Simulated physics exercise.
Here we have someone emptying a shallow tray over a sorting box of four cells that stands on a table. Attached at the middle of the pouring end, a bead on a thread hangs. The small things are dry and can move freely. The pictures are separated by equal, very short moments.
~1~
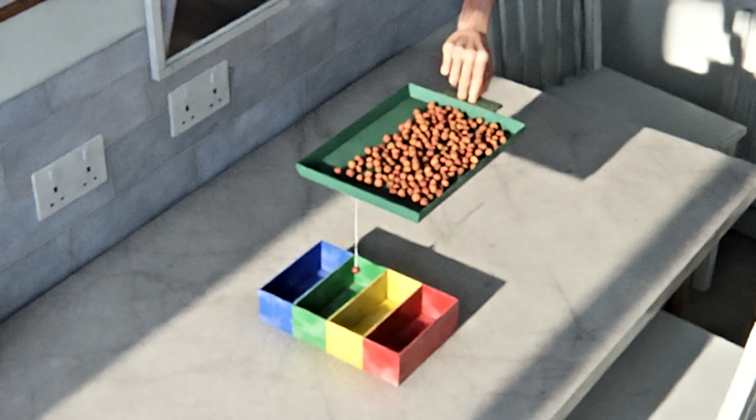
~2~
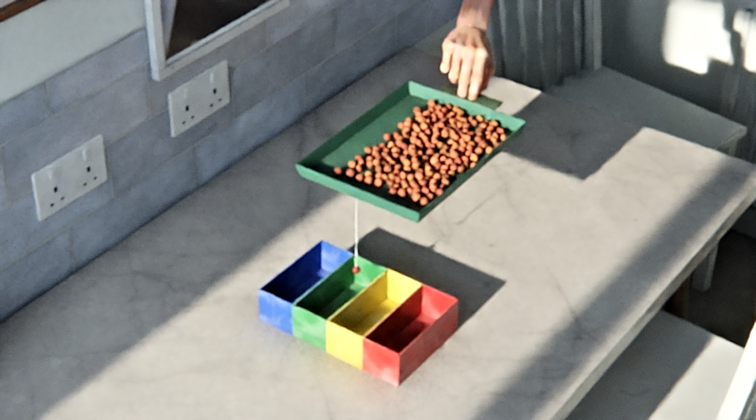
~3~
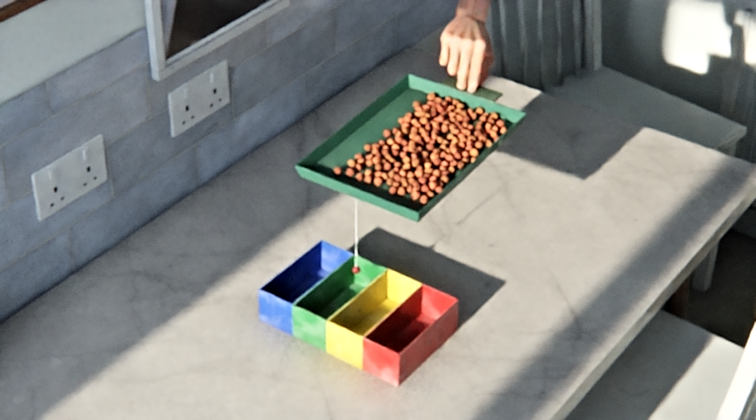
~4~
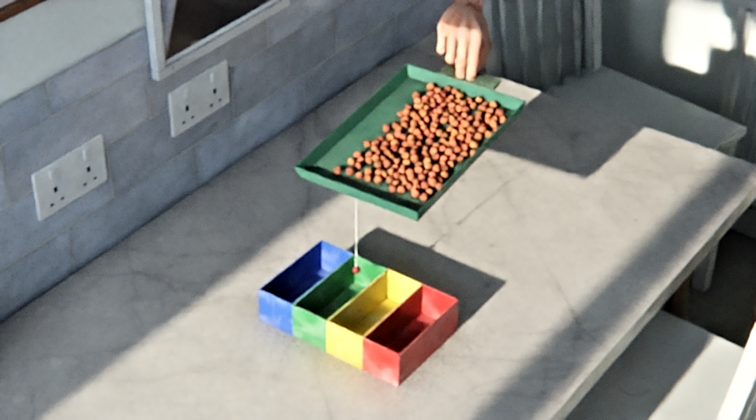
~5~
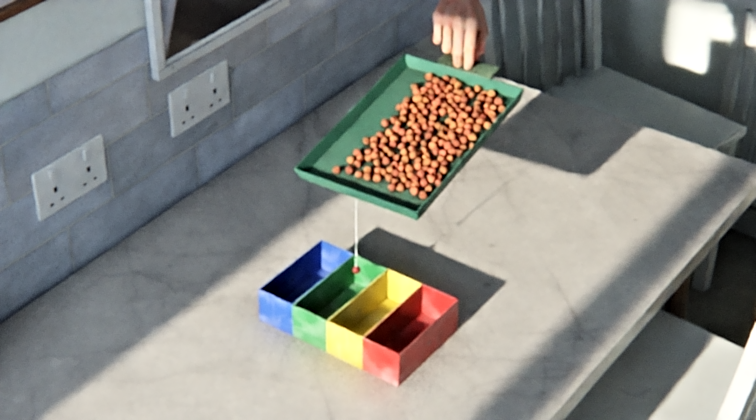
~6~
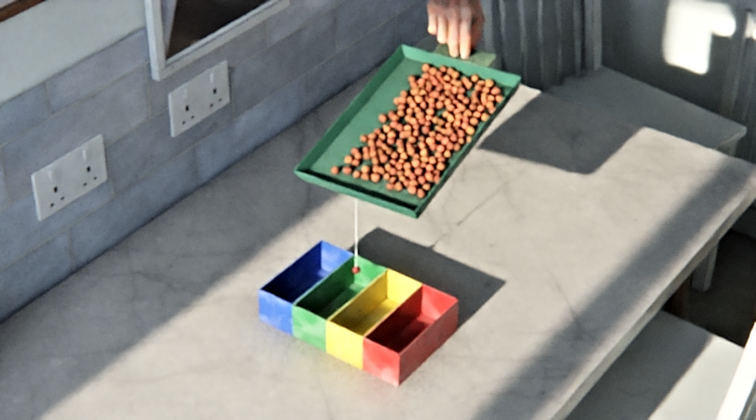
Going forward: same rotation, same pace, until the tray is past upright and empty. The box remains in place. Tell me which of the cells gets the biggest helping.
The biggest helping lands in the blue cell.
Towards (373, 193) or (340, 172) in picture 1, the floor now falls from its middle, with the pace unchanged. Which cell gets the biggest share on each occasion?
The yellow cell; the cell in blue.
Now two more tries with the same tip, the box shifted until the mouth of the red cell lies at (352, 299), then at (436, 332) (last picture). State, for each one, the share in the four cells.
In turn about 90 and about 40 percent.
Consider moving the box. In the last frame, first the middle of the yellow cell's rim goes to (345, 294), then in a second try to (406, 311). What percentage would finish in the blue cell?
30, then 30 %.
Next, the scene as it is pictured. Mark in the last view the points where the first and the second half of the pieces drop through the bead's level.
Around (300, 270) at first; around (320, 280) after that.
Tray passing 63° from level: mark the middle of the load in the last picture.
Look around (346, 165) in the last picture.
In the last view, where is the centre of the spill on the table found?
Once everything settles, the pieces are centred near (248, 300).
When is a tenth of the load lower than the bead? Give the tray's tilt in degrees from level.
Approx. 80° from level.
Just after the last frame, tray tipped steeply; almost all on the tray; about a tenth falling or outside the box.
A moment on, tray tipped past a quarter turn; roughly two thirds on the tray; about a tenth in the blue cell; just a few in the green cell; roughly a quarter falling or outside the box.
Further on, tray tipped past a quarter turn; roughly a third in the blue cell; roughly a quarter in the green cell; about a tenth in the yellow cell; just a few in the red cell; roughly a quarter falling or outside the box.
When it is over, tray tipped past a quarter turn; roughly a third in the blue cell; roughly a quarter in the green cell; about a tenth in the yellow cell; just a few in the red cell; roughly a quarter outside the box.
